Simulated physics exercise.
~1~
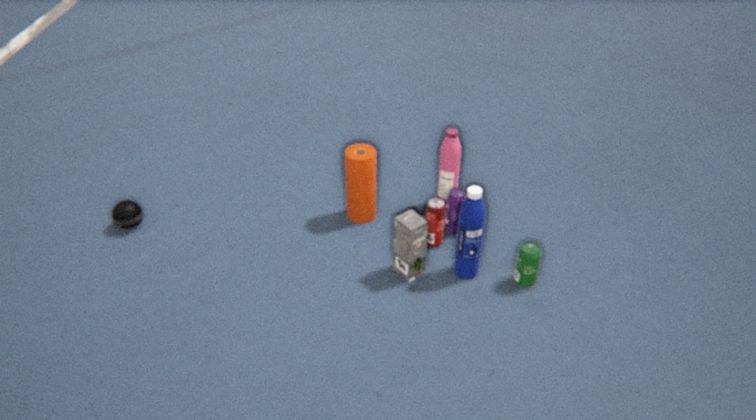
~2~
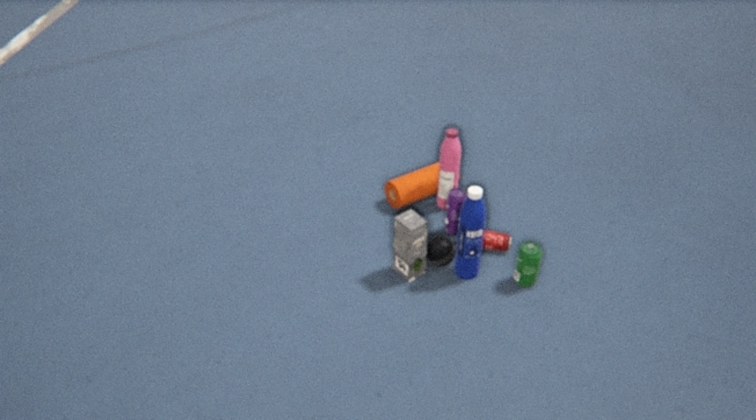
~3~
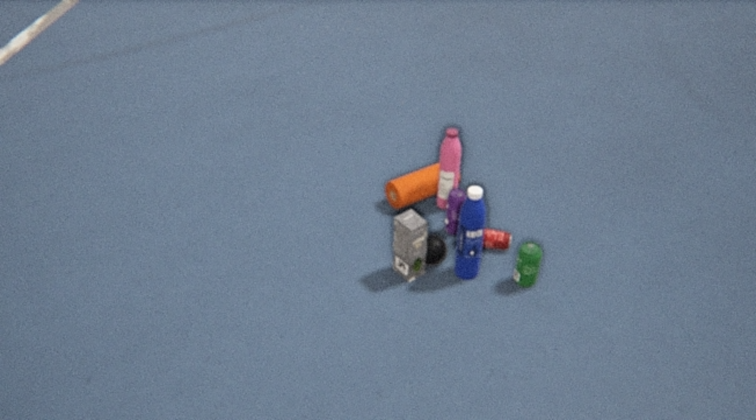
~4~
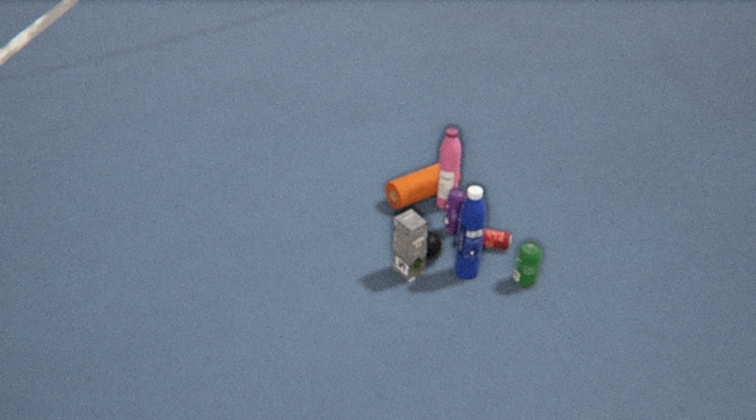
A black ball rolls from the left across a blue floor, seen from above by a still camera, with a pale line crossing the upper left corner. Ahead of it stands a loose cluster, with an upright orange roll at the left, a grey carton in front, a pink bottle behind, red and purple cans in the middle, and a blue bottle and green can to the right. The ball runs in among them, and the orange roll and the red can topple onto their sides. It then drifts slightly back to the left and settles behind the carton. The roll and red can stay lying down, while the carton, both bottles, and the purple and green cans remain standing.
